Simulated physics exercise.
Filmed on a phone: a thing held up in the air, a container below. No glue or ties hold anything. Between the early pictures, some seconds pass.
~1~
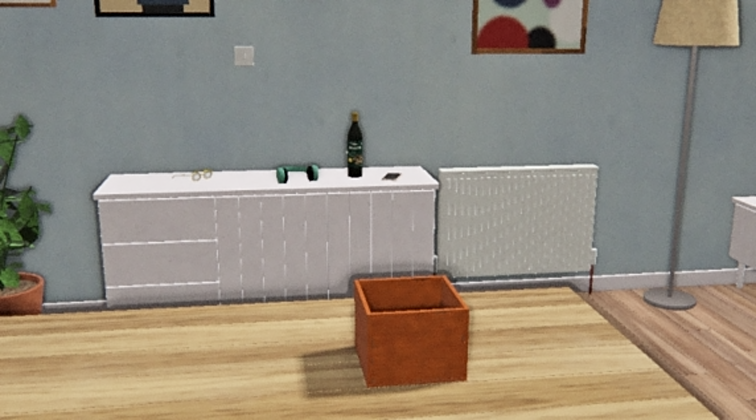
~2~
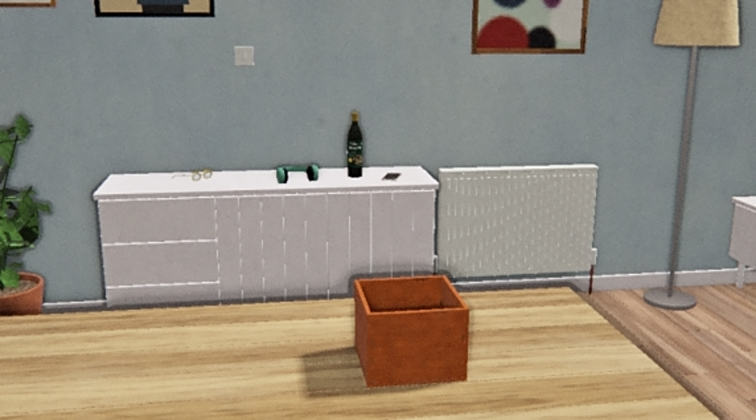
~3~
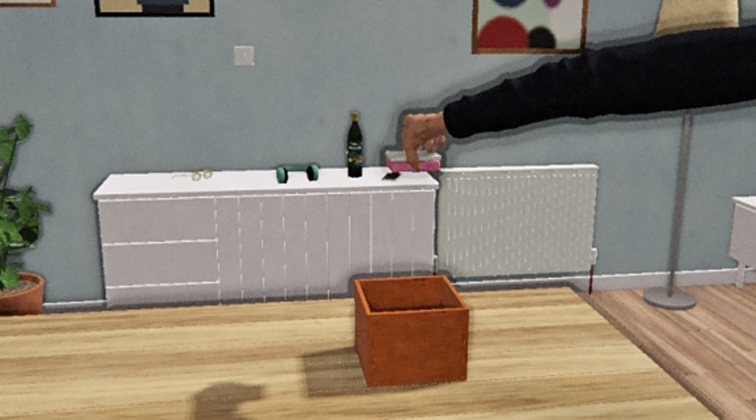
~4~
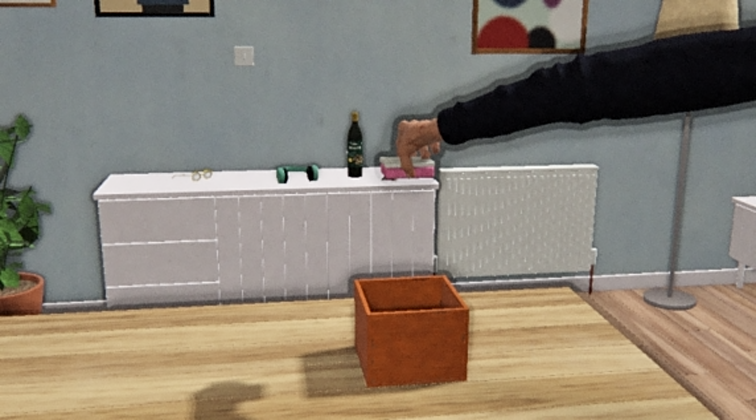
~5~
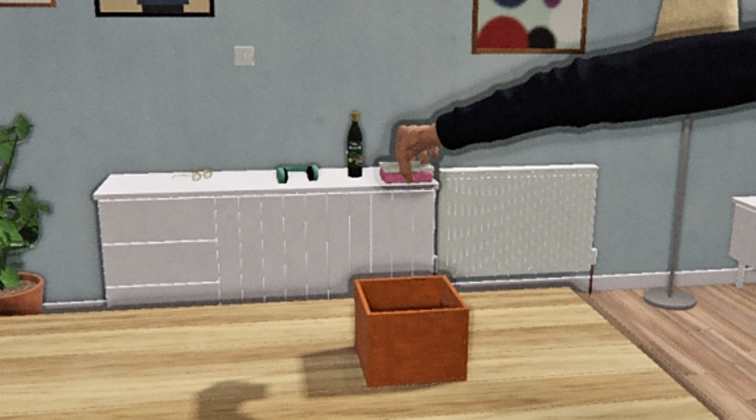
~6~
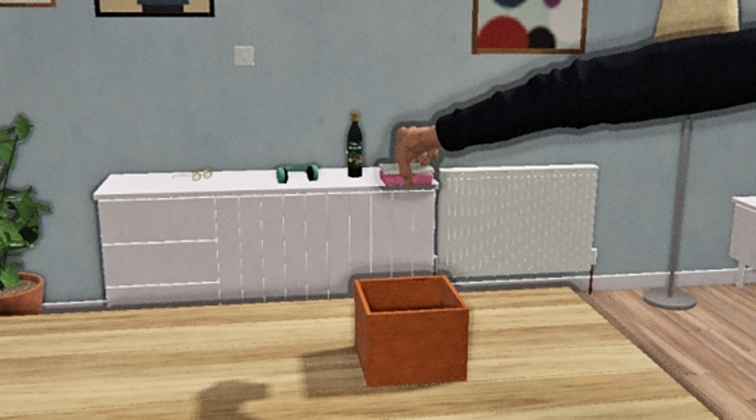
Hand reaching in from the right with a pink sponge, lowering it slightly and holding it above an open reddish-brown crate.
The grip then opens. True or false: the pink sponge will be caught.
True.
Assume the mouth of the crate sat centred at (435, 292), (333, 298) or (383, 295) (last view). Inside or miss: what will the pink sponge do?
Lands in it, falls outside, lands in it.
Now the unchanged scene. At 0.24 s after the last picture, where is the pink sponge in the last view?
I'd expect it close to (405, 272) in the last view.
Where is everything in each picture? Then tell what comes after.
The first picture shows crate (408, 329).
The second picture shows crate (408, 329).
The third picture shows still on the way; pink sponge (413, 162); crate (408, 329).
The fourth picture shows still on the way; pink sponge (407, 168); crate (408, 329).
The fifth picture shows still on the way; pink sponge (406, 173); crate (408, 329).
The sixth picture shows in place, still held; pink sponge (406, 175); crate (408, 329).
Then, 0.24 s after the last picture, pink sponge falling near (405, 272).
At rest, the pink sponge lands inside, near (404, 352).
